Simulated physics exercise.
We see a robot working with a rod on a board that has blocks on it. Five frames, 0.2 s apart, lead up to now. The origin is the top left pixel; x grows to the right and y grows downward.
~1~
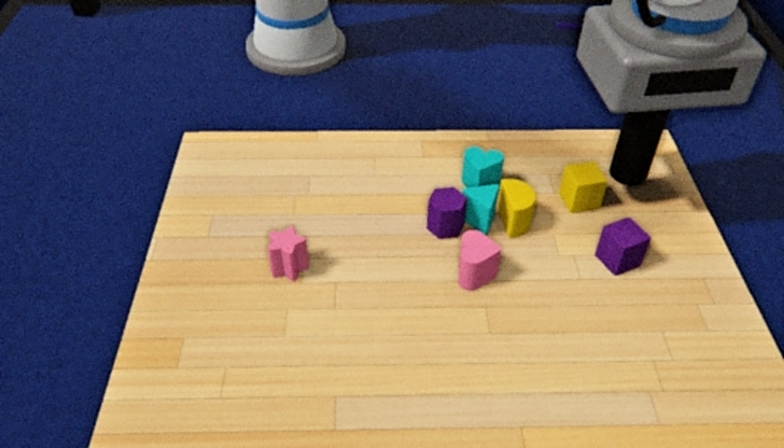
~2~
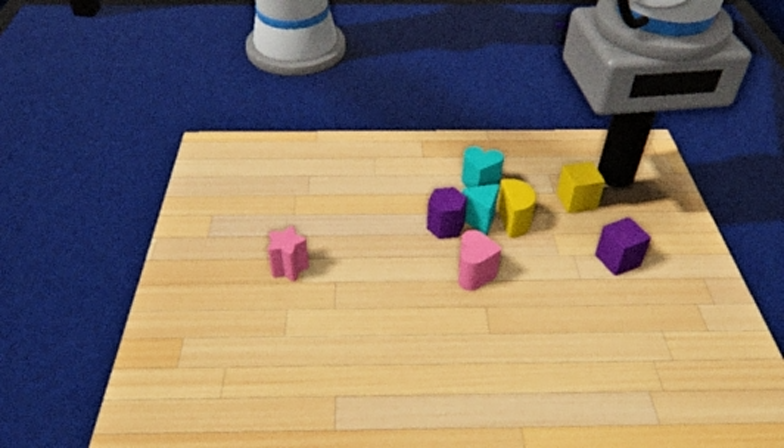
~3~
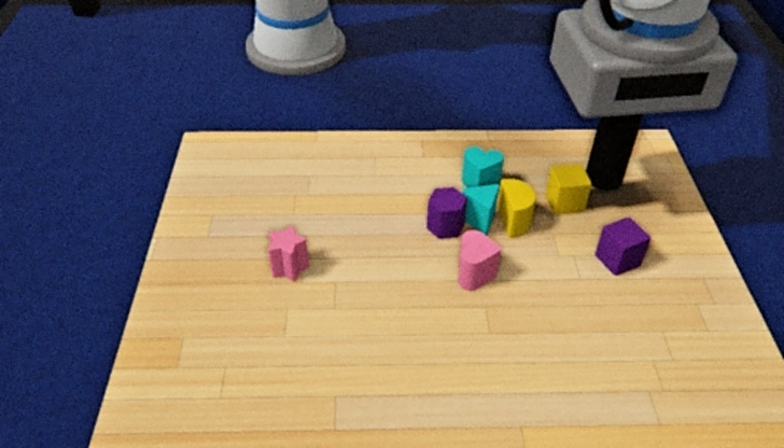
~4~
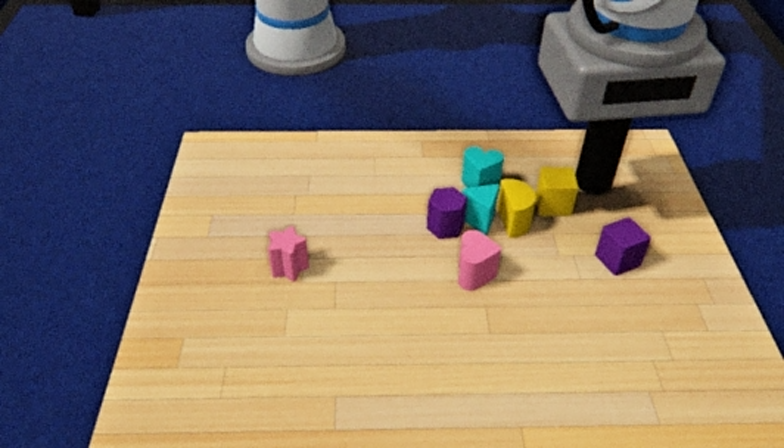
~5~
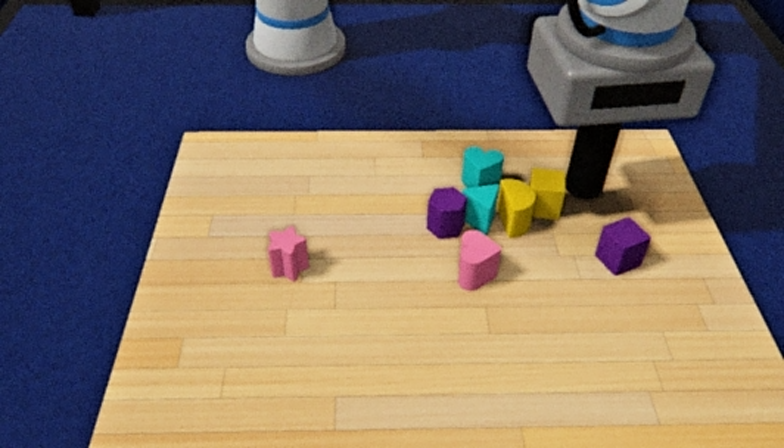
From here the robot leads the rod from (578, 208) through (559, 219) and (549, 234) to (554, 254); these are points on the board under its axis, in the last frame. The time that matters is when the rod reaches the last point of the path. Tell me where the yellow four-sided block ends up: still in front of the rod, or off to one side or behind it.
When the path is over, you would find the yellow four-sided block off to the side or behind the rod.
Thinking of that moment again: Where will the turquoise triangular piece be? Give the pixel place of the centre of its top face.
I'd place it at (461, 189), taking the centre of its top.
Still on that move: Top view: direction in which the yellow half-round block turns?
The block spins clockwise.
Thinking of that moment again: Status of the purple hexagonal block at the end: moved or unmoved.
The purple hexagonal block changes place.
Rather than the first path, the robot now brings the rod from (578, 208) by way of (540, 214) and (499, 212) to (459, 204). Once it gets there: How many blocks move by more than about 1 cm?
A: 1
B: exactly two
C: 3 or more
C: 3 or more.
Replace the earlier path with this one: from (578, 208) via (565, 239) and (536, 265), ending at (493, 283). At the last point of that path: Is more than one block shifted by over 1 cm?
In short: No.
What follows on the original path. Halfway along, rod at (556, 205); purple hexagonal block at (435, 199), turned 30° anticlockwise; turquoise triangular piece at (462, 189); yellow half-round block at (485, 197), turned 40° clockwise; yellow four-sided block at (521, 190).
At the end, rod at (559, 233); purple hexagonal block at (434, 199), turned 35° anticlockwise; turquoise triangular piece at (461, 189), turned 15° clockwise; yellow half-round block at (483, 197), turned 40° clockwise; yellow four-sided block at (520, 192).
